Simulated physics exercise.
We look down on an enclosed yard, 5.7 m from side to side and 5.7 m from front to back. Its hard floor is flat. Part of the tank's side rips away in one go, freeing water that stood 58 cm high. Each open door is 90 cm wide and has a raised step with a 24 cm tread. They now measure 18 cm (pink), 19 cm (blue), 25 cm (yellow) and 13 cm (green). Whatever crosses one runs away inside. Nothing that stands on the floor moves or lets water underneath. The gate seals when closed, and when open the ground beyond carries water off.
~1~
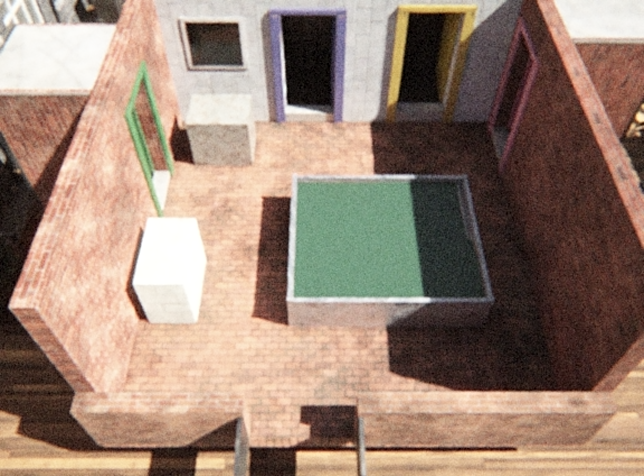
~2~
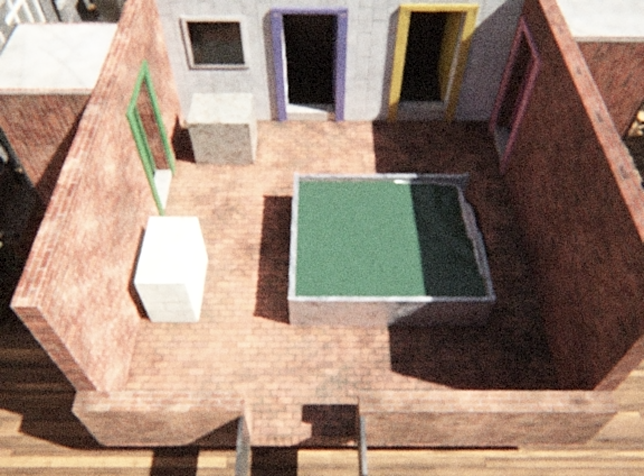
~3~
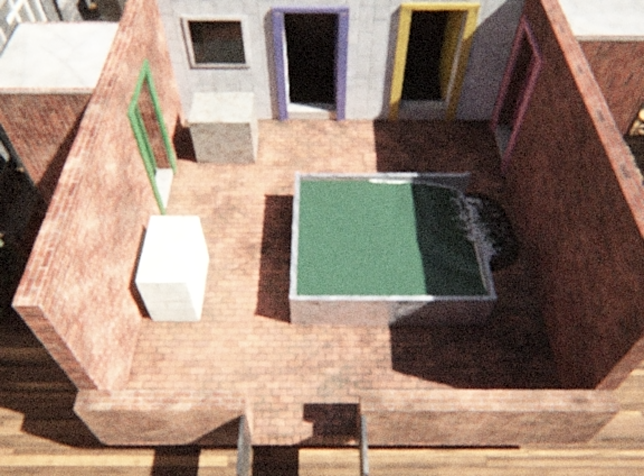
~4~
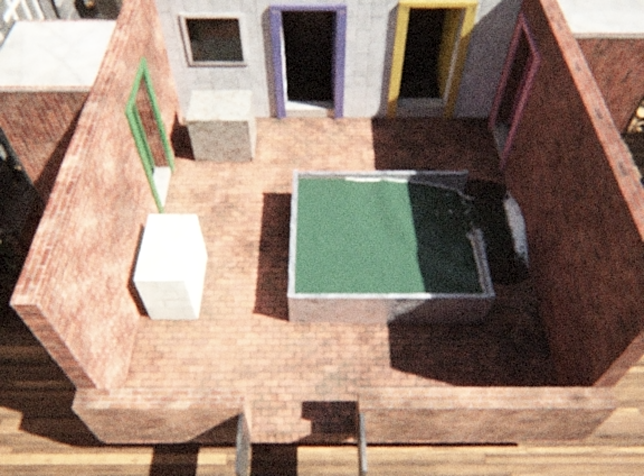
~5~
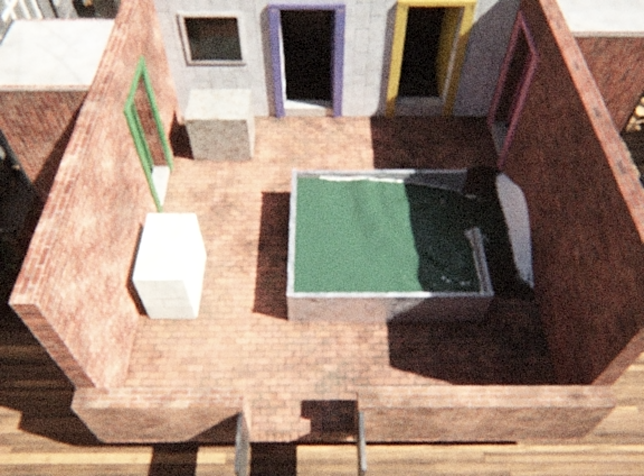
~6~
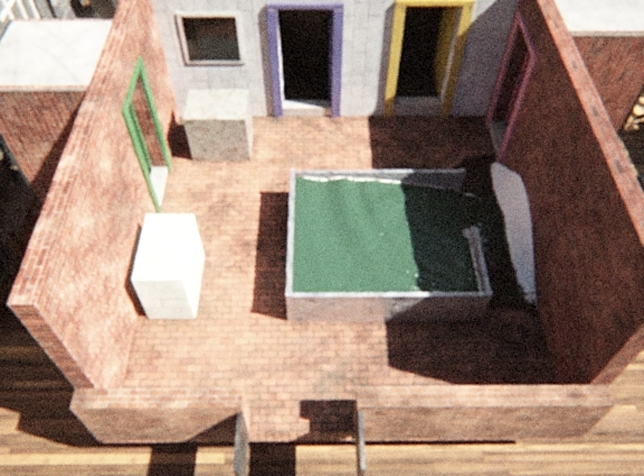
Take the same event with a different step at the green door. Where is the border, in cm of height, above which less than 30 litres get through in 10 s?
Some 9 cm above the ground.
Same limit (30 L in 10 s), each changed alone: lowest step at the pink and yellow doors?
About 15 cm at pink and 18 cm at yellow.
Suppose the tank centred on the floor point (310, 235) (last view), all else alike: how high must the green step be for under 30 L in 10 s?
Some 9.0 cm.
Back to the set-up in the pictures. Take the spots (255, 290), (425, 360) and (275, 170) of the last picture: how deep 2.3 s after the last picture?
In that order: 0, 4 and 0 cm.
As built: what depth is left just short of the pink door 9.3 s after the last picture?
Some 9.5 cm.
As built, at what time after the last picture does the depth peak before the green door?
Near 7.0 s.
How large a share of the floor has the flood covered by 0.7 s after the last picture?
About 20 per cent.
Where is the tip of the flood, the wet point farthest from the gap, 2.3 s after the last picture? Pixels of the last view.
Near (228, 120).
Then, 0.7 s after the last picture water covers 20 % of the floor, deepest (50 cm) near (506, 216); it has not reached the green door.
Then, 2.3 s after the last picture water covers 45 % of the floor, deepest (36 cm) near (508, 225); it has not reached the green door.
Then, 9.3 s after the last picture water covers 95 % of the floor, deepest (17 cm) near (121, 401); 12 cm at the green door, 4 litres in over its 13 cm step.
At the green door as built, the water peaked near 14 cm, 6.9 s after the last picture.
Run again over the same 10 s with other heights there, 40 litres in over 8 cm, 16 litres over 10.5 cm. The limit of 30 litres is kept from about 9 cm up.
